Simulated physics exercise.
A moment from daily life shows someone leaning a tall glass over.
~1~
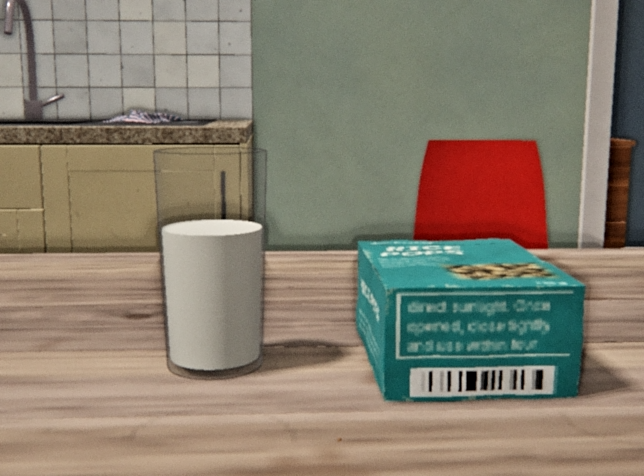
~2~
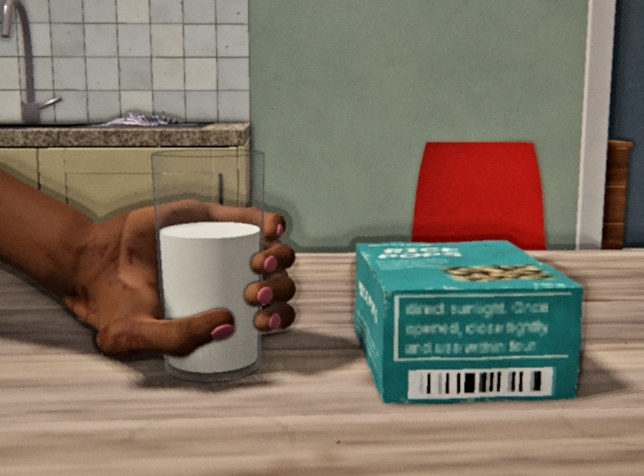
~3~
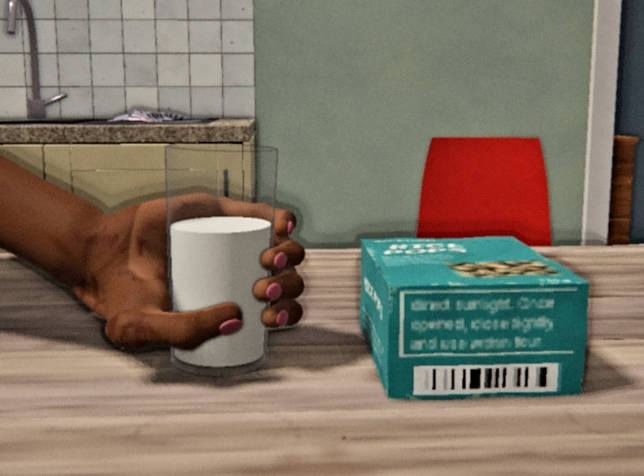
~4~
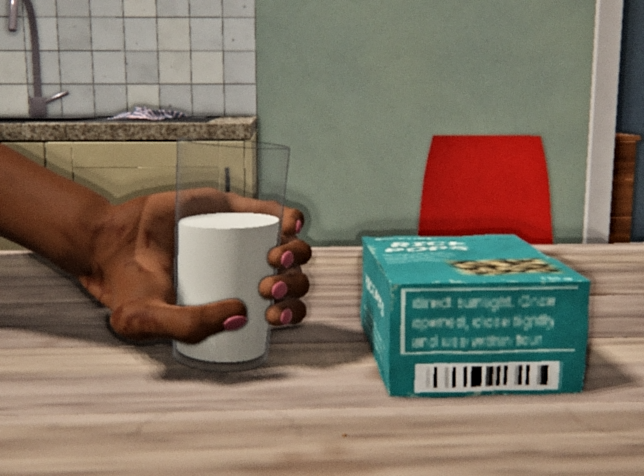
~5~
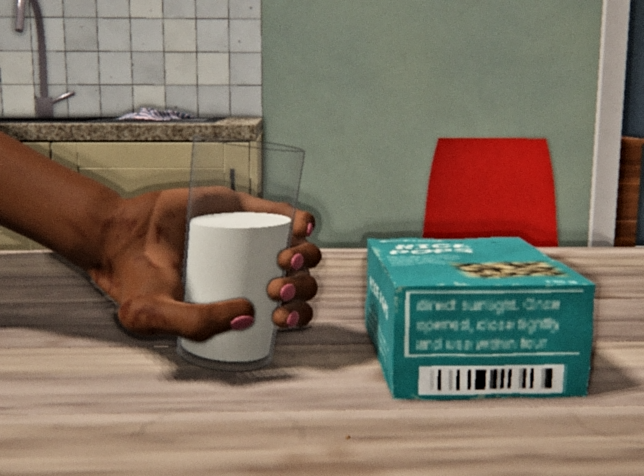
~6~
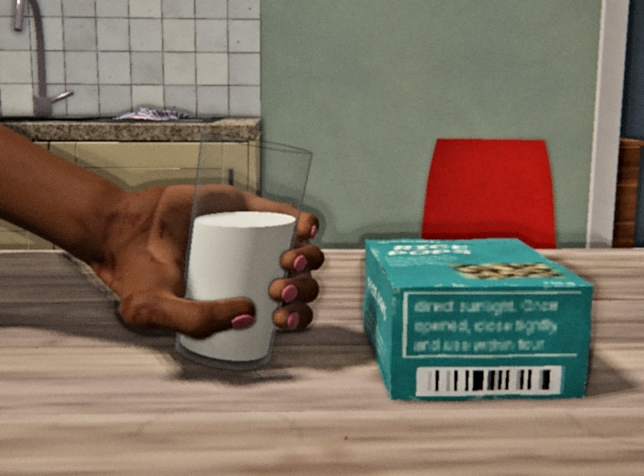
At first, a tall glass about two thirds full of something white stands upright on a wooden table, left of a teal packet. A hand reaches in from the left and grips the glass, then gradually leans it to the right, its top moving towards the packet.
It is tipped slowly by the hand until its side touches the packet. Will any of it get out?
My prediction: Nothing lost.
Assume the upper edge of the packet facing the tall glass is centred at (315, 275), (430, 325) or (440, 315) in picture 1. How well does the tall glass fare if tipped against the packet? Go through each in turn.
In that order: Copes, spills, wets the top.
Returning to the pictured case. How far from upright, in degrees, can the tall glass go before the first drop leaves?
At 60 degrees or so.
A moment on, the tall glass leans by about 25°; all is still inside.
Further on, the tall glass leans by about 40°; all is still inside.
When it is over, the tall glass leans by about 45°, against the packet; all is still inside.
